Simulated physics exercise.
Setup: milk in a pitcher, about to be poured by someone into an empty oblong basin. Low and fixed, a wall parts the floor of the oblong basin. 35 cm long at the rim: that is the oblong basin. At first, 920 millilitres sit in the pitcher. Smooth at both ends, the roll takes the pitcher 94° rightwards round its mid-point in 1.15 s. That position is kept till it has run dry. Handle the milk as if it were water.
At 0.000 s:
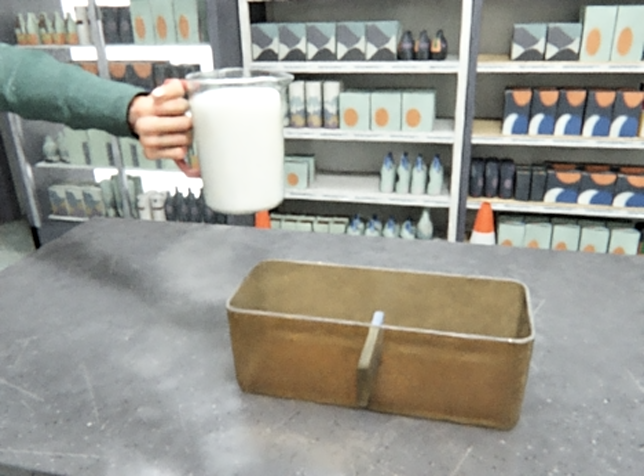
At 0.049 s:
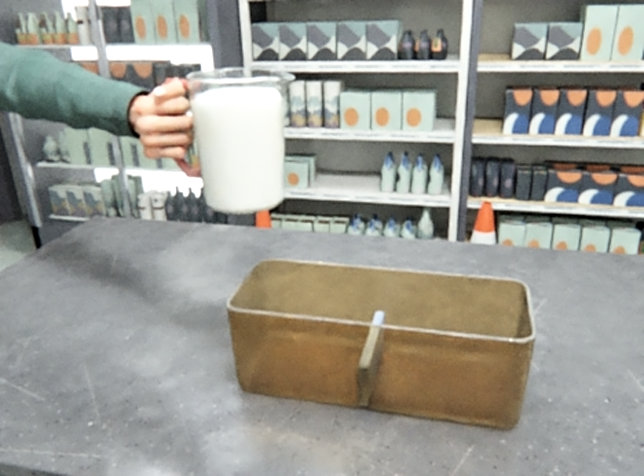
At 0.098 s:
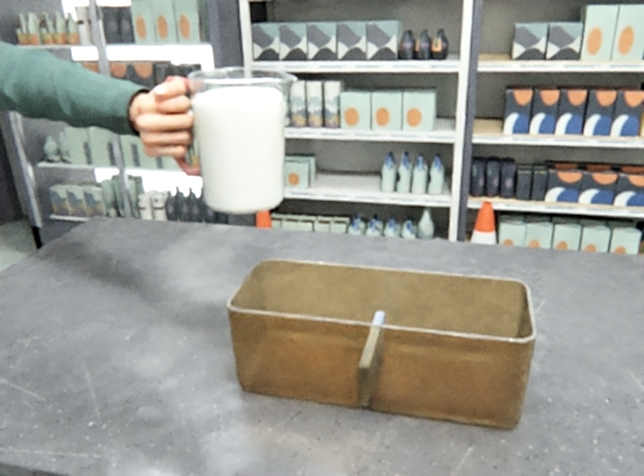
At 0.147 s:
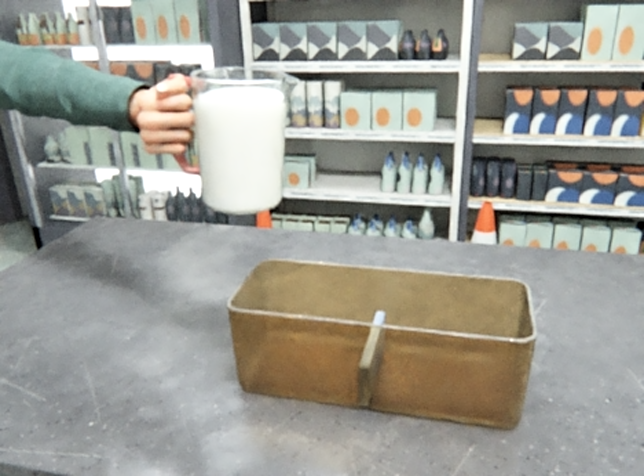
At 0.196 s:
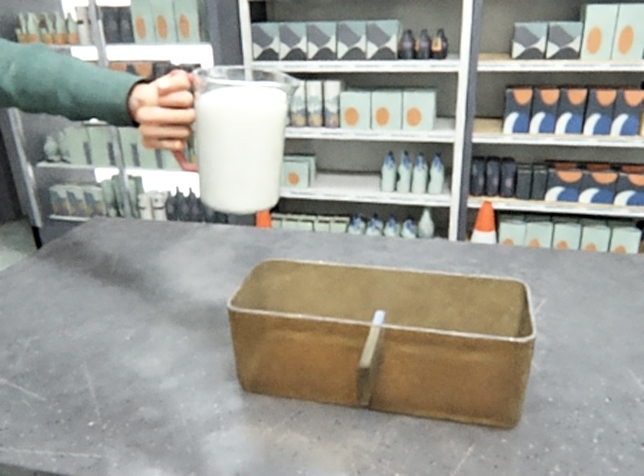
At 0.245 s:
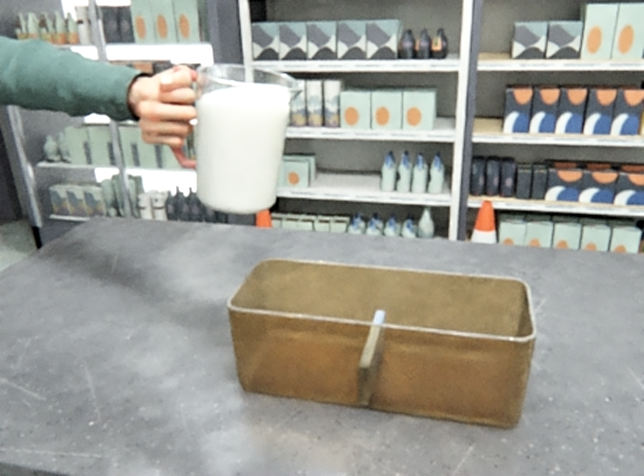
A hand in a dark green sleeve, reaching in from the left, holds a clear pitcher of white milk above a dark grey tabletop. Below and to the right sits an empty brownish oblong basin with a dividing wall, seen from slightly above, with shelves of boxes and bottles and orange cones behind. The pitcher stays nearly upright, then tilts slowly and slightly rightwards, while the view stays still.
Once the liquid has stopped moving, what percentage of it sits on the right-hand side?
About 86 per cent.
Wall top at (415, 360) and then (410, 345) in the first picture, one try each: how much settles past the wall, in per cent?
Around 15 and 5 percent, in that order.
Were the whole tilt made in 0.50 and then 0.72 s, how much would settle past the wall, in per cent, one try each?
85 per cent first, 85 per cent second.
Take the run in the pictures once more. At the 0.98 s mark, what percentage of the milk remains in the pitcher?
Some 52 per cent.
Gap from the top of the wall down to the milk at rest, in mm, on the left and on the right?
Left side: Around 50 mm. Right side: Around 22 mm.
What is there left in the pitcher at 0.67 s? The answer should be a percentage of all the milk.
Some 90 % of it is still there.
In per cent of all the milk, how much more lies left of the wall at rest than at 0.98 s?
Change: Approx. 12 %.
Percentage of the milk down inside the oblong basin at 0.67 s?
Near 0 in a hundred.
By 0.67 s the tilt is 59° and 90 per cent is still to pour, 0 is left of the wall and 0 right of it.
By 0.98 s the tilt is 89° and 52 per cent is still to pour, 1 is left of the wall and 26 right of it.
By 1.30 s the tilt is 94° and 15 per cent is still to pour, 2 is left of the wall and 73 right of it.
By 1.65 s the tilt is 94° and 3 per cent is still to pour, 8 is left of the wall and 86 right of it.
At rest 13 per cent lies left of the wall, 86 right of it and 1 outside.
